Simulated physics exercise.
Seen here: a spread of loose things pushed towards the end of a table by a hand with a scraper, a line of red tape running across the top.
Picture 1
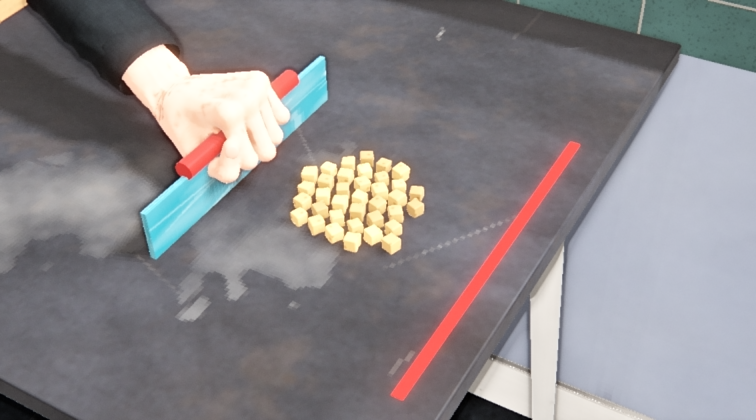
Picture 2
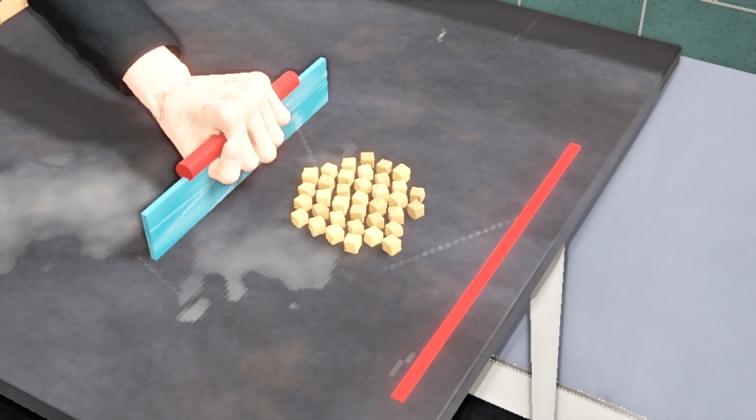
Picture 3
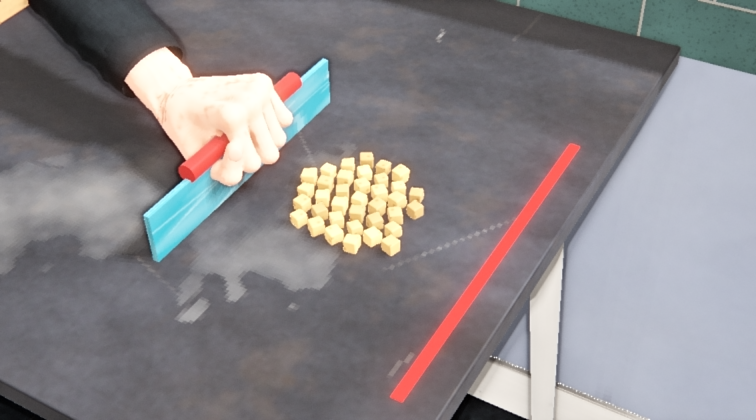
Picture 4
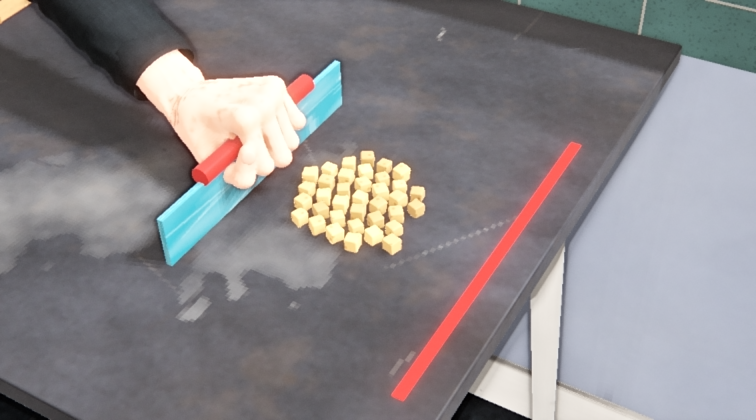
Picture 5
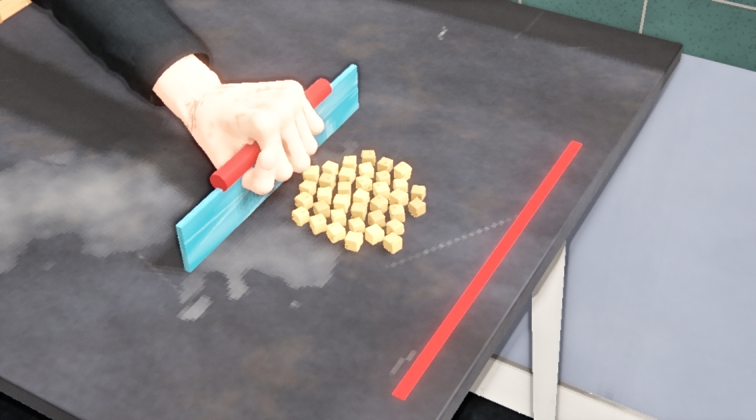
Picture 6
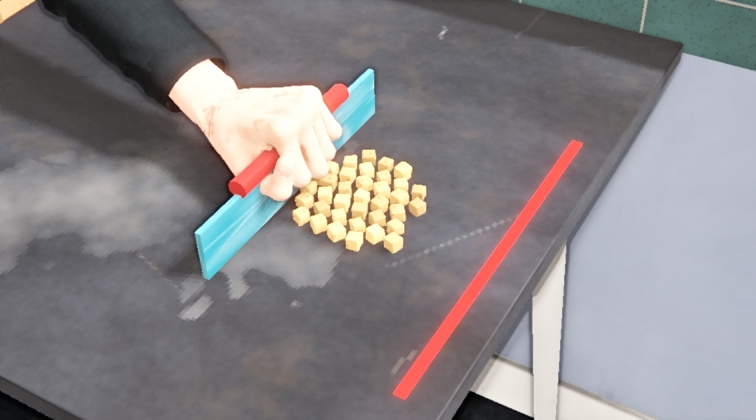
A hand in a dark sleeve grips the red handle of a blue scraper on a dark, smudged tabletop, seen from above at an angle. Small tan wooden cubes lie in a loose cluster right of the blade, with red tape slanting near the table's right edge. The scraper rests, then slides a short way right towards the cubes, which barely change position while the camera stays still.
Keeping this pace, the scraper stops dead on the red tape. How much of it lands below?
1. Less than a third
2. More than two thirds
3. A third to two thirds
(3) A third to two thirds.
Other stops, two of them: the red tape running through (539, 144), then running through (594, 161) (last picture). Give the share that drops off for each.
Roughly 20 % and 100 %.
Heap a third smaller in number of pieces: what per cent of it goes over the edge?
Some 30 per cent of the pieces.
Shortly afterwards, scraper still moving, near (399, 179); heap all on the table, its front near (488, 237).
Next, scraper stopped at the red tape; heap near half over the edge.
In the end, scraper stopped at the red tape; heap near half over the edge.
